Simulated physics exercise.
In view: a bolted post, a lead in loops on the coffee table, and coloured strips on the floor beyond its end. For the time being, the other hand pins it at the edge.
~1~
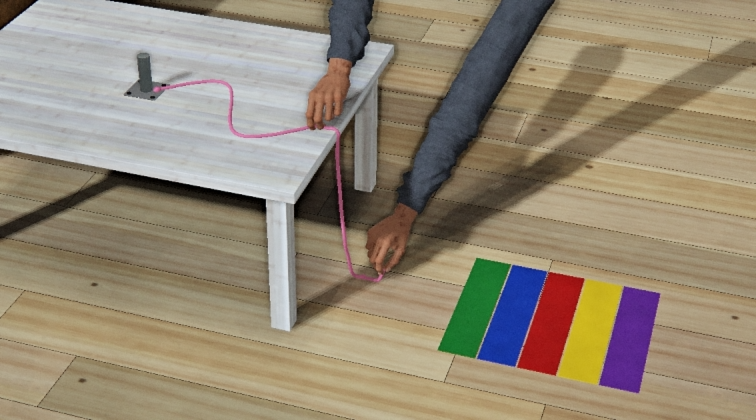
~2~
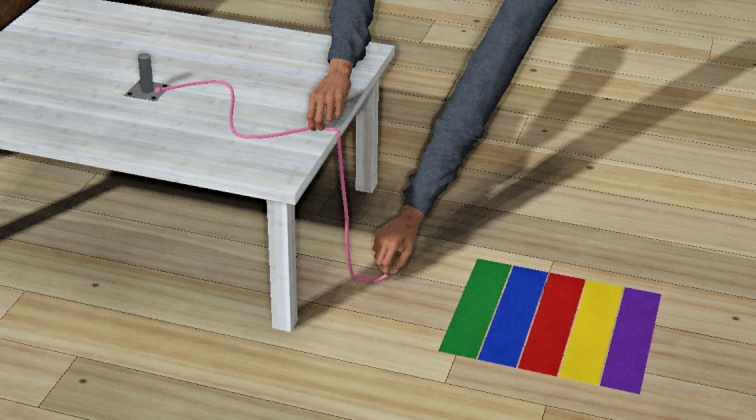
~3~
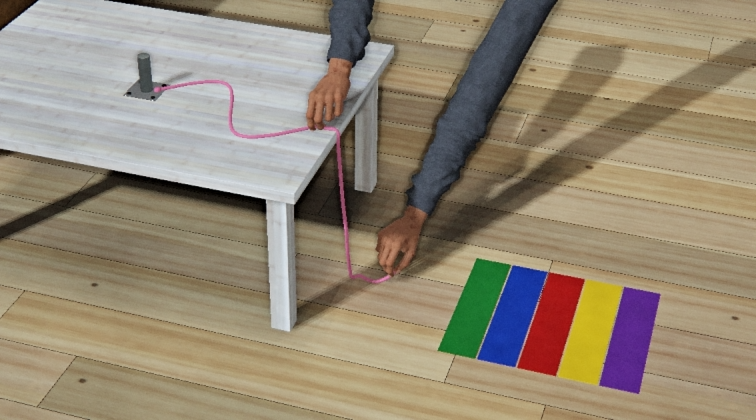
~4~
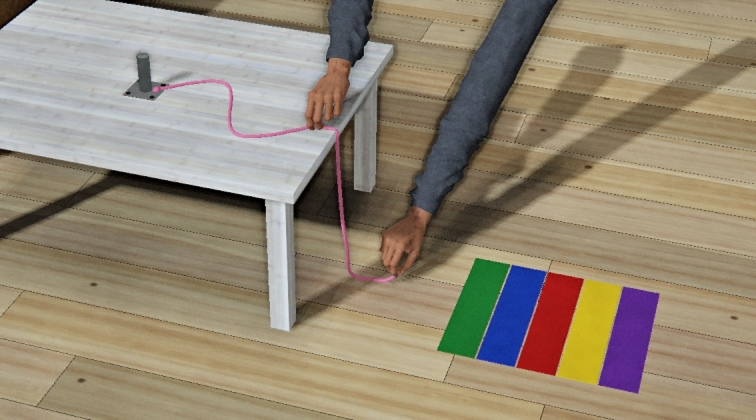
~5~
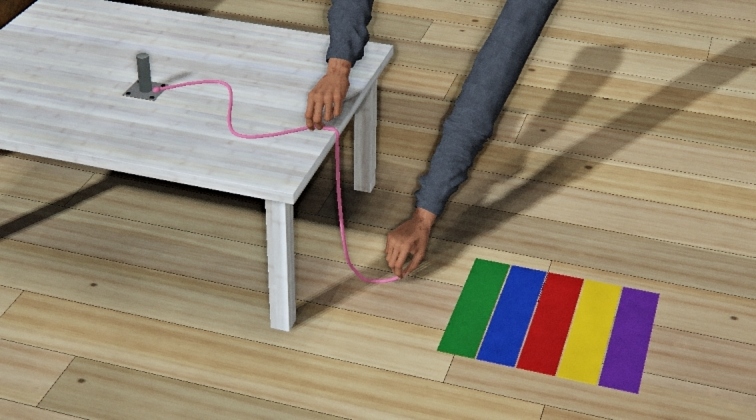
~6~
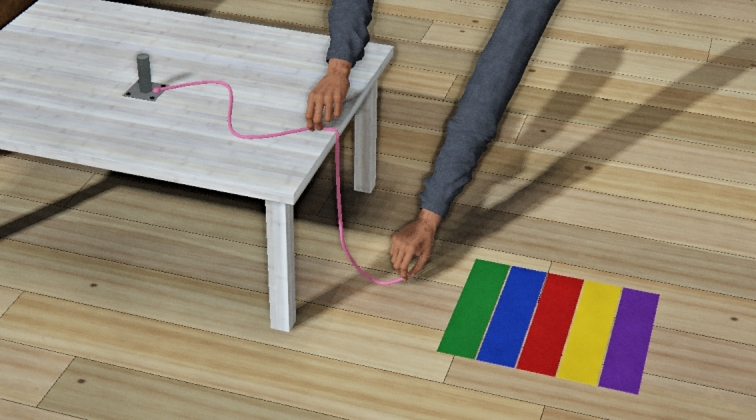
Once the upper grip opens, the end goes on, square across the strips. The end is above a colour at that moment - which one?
The yellow one.
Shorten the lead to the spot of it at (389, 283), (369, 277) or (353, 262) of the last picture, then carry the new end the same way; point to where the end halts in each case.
The three tries give approximately (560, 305), (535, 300) and (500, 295).
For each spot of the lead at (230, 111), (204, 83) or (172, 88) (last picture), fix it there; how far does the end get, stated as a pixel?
Pixel places, try by try: (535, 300), (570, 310), (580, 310).
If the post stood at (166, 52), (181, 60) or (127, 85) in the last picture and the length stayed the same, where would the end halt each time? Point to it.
Results per try: (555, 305); (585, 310); (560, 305).
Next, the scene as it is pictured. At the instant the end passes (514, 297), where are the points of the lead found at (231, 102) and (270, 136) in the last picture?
Taking them in turn, (256, 113) and then (340, 143).
Early on, end near (514, 297); over blue.
Midway, end near (561, 307); over red.
At the end of the slack, end near (589, 312); over yellow. It halts on the yellow strip.
